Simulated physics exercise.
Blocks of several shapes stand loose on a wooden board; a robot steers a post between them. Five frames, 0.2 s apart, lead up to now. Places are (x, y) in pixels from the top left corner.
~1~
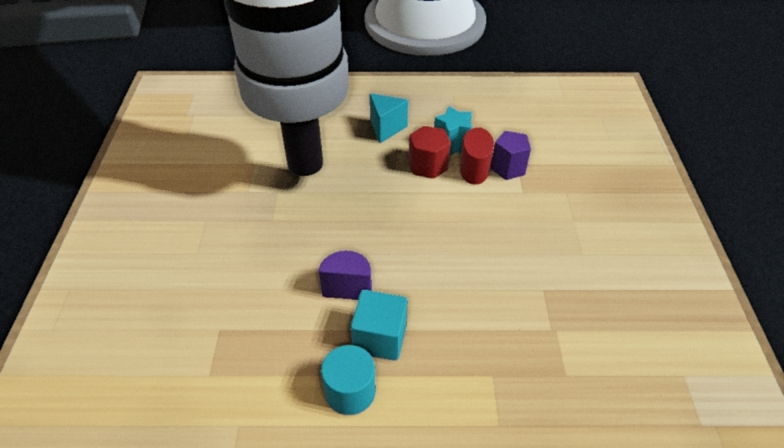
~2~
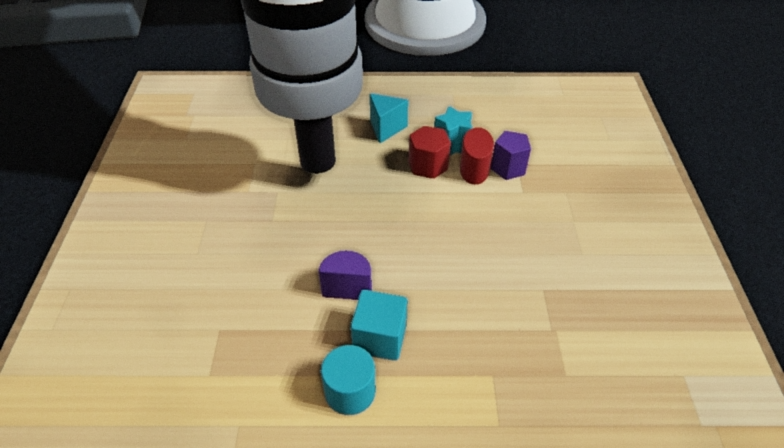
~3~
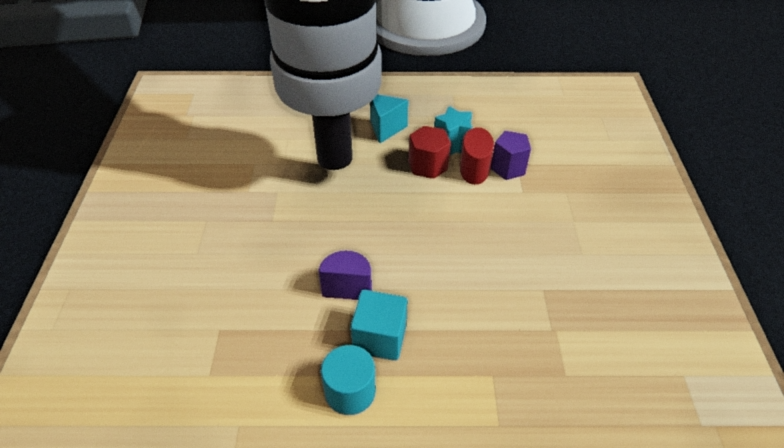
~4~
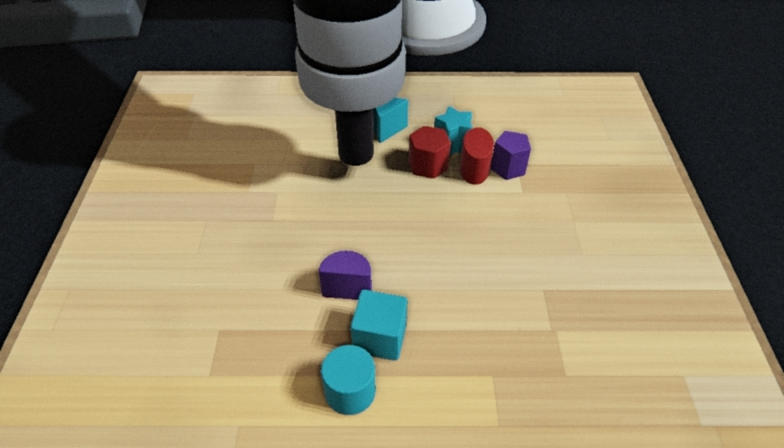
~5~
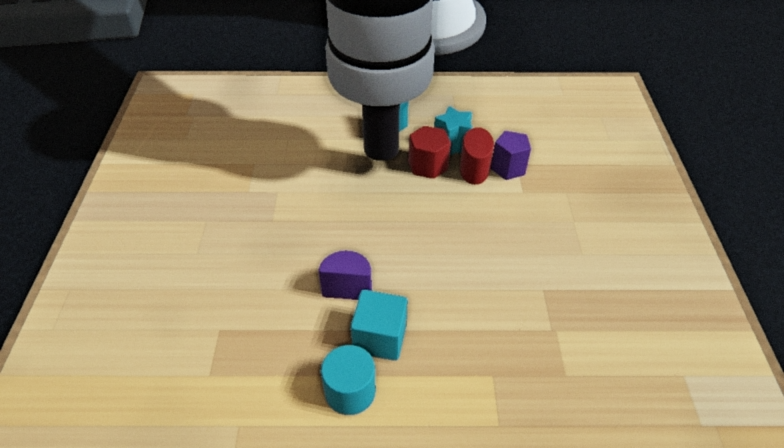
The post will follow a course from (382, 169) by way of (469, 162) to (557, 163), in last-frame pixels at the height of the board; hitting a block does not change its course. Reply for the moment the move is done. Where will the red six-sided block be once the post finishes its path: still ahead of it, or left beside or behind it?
I'd say the red six-sided block is still out in front of the post at the end.
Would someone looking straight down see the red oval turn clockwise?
Yes, that is how it ends up.
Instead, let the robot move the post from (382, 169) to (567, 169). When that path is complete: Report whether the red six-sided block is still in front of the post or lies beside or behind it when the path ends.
I think the post keeps pushing the red six-sided block along right to the end.
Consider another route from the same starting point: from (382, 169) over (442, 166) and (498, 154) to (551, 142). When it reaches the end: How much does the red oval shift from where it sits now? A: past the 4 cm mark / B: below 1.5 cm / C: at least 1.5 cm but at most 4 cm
The one that fits is A, past the 4 cm mark.
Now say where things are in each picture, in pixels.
Lower end of the post (306, 165), tops of blocks, red six-sided block (430, 138), turquoise star block (455, 118), red oval (479, 142), purple five-sided block (514, 141), in the first frame.
Post (318, 162), blocks as before, in the second frame.
Post (335, 159), blocks as before, in the third frame.
Post (356, 155), blocks as before, in the fourth frame.
Post (381, 150), red six-sided block (430, 138), turquoise star block (455, 118), red oval (479, 142), purple five-sided block (514, 141), in the fifth frame.
What follows on the original path. One third of the way, post (442, 145); red six-sided block (480, 139), turned 25° clockwise; turquoise star block (469, 117), turned 70° anticlockwise; red oval (514, 146); purple five-sided block (546, 141), turned 20° anticlockwise.
Two thirds of the way, post (502, 143); red six-sided block (541, 143), turned 45° clockwise; turquoise star block (486, 115); red oval (573, 157), turned 15° clockwise; purple five-sided block (604, 148), turned 55° anticlockwise.
At the end, post (562, 144); red six-sided block (600, 152), turned 85° clockwise; turquoise star block (486, 115), turned 145° anticlockwise; red oval (618, 176), turned 55° clockwise; purple five-sided block (640, 154), turned 115° anticlockwise.
